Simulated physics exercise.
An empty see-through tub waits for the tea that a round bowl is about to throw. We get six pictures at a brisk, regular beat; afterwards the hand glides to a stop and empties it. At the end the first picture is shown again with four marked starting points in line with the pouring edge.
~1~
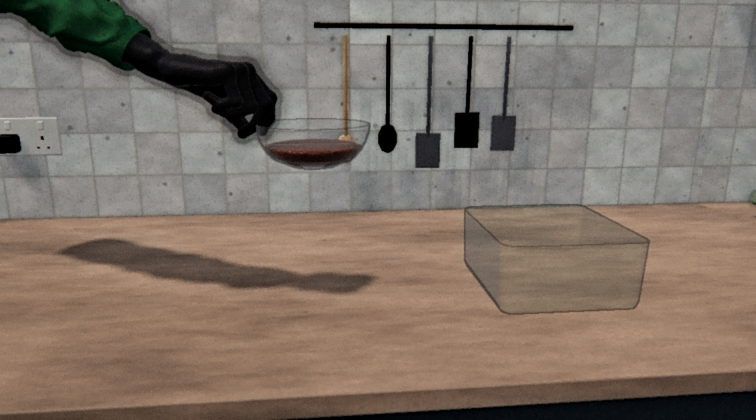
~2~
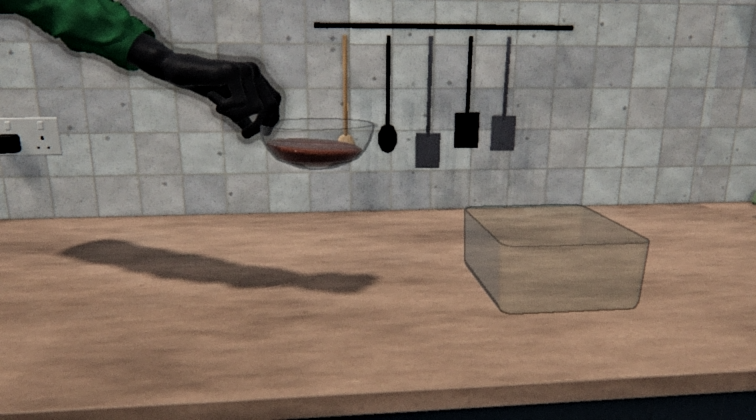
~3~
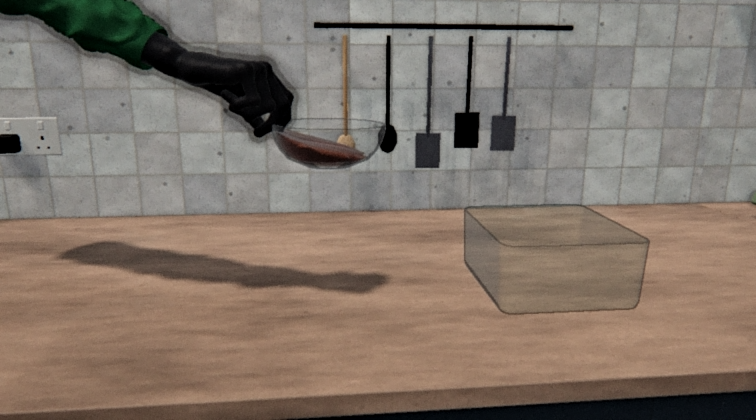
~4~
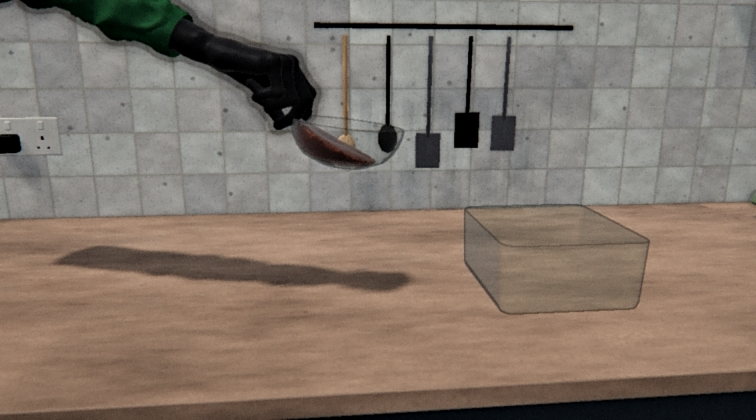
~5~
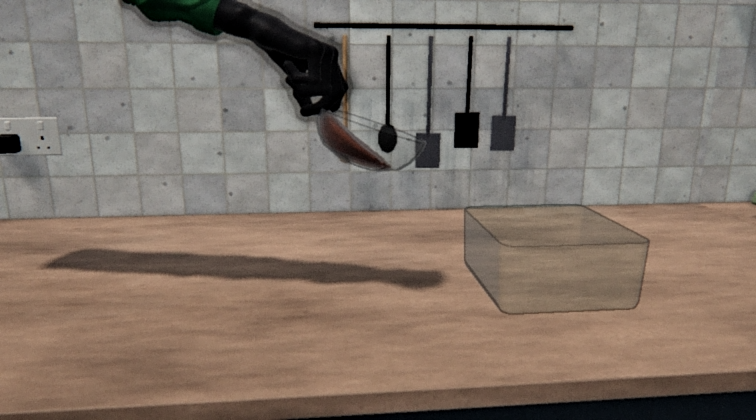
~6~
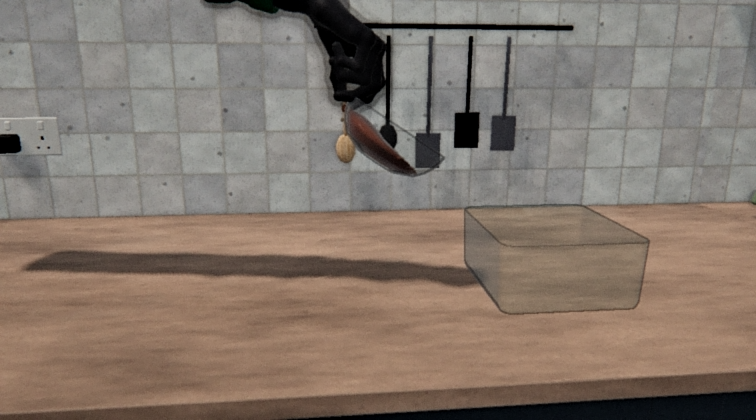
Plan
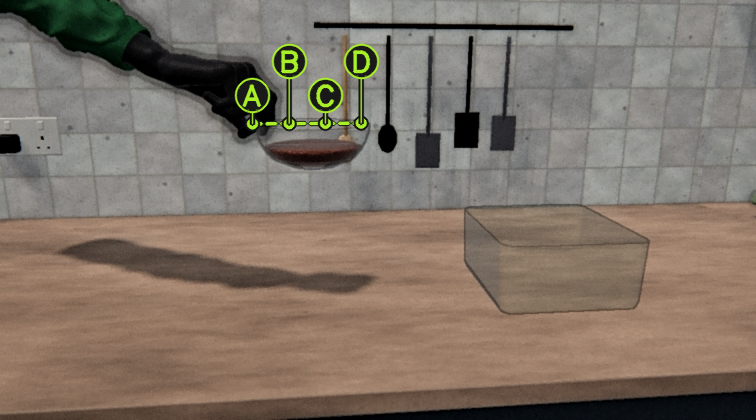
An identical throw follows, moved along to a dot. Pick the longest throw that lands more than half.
Spot C just does it.
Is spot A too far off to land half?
Yes, it does.
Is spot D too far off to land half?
No.
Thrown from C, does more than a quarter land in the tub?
Yes, it does.
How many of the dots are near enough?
Two of them.
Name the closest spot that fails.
That would be B.
On the marked copy, A at (252, 123); B at (289, 123); C at (325, 123); D at (361, 123).
For spot A, about 6 % lands in the tub, 90 % falls short and 4 % goes beside or beyond.
For spot B, about 32 % lands in the tub, 59 % falls short and 9 % goes beside or beyond.
For spot C, about 68 % lands in the tub, 24 % falls short and 8 % goes beside or beyond.
For spot D, about 88 % lands in the tub, 10 % falls short.
